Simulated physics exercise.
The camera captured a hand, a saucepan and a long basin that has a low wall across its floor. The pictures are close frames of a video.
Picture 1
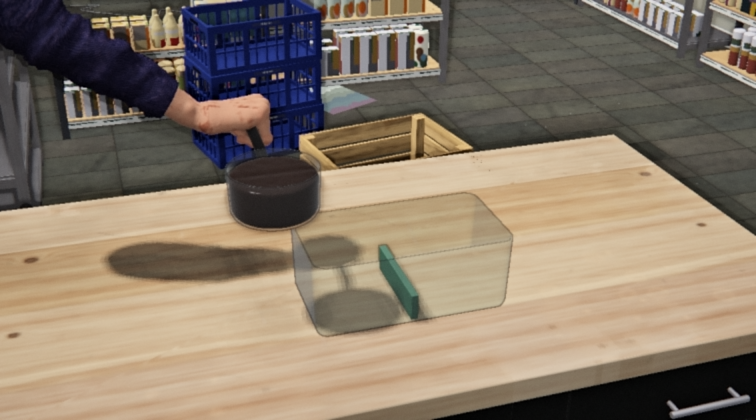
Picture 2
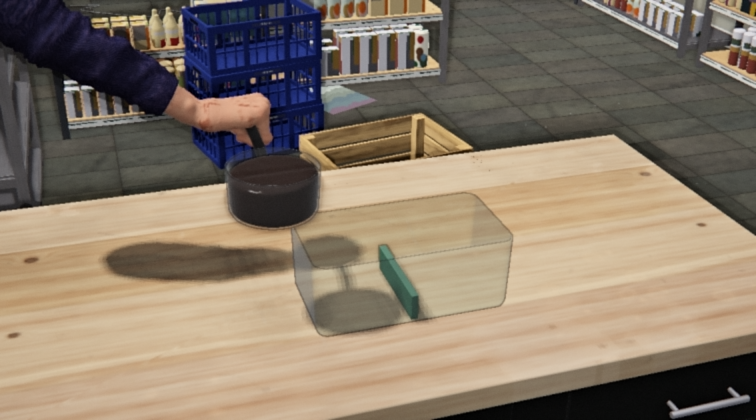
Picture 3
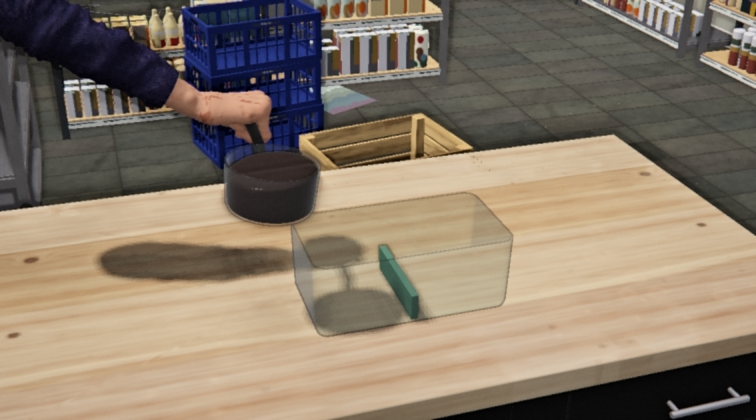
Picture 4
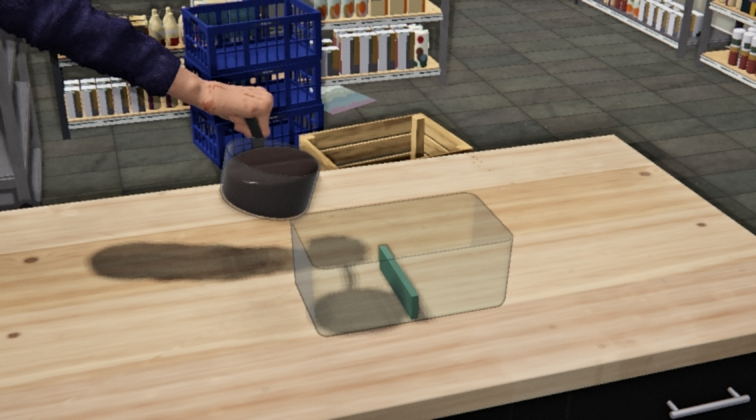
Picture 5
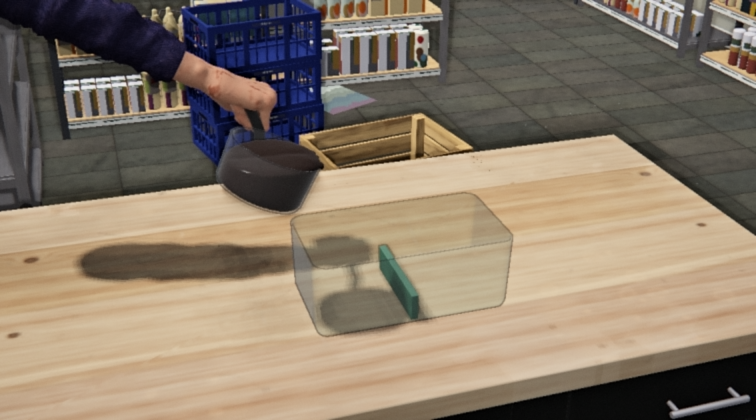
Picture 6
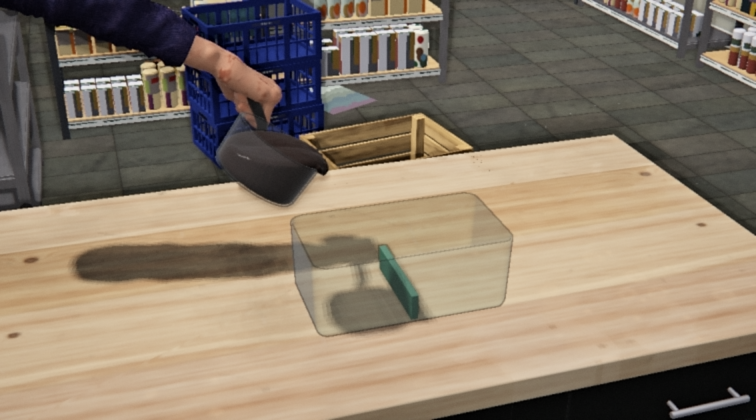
The footage shows a hand holding a dark saucepan above a wooden counter, beside a clear long basin with a low green wall across its floor, then gradually tilting the pan toward the right.
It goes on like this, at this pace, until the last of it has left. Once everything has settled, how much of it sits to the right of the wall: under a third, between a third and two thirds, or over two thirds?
Midrange share.
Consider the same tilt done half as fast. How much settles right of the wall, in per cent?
I'd estimate some 40 percent.
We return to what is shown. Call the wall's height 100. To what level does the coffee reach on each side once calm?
Left part: 30 per cent, right part: 30 per cent.
A moment on, the saucepan is tipped right over and 37 per cent is still to pour, 8 is left of the wall and 0 right of it.
Next, the saucepan is tipped right over and 4 per cent is still to pour, 27 is left of the wall and 54 right of it.
Then the saucepan is tipped right over and 0 per cent is still to pour, 36 is left of the wall and 41 right of it.
Later the saucepan is tipped right over and 0 per cent is still to pour, 44 is left of the wall and 47 right of it.
Finally, 45 per cent lies left of the wall, 47 right of it and 8 outside.
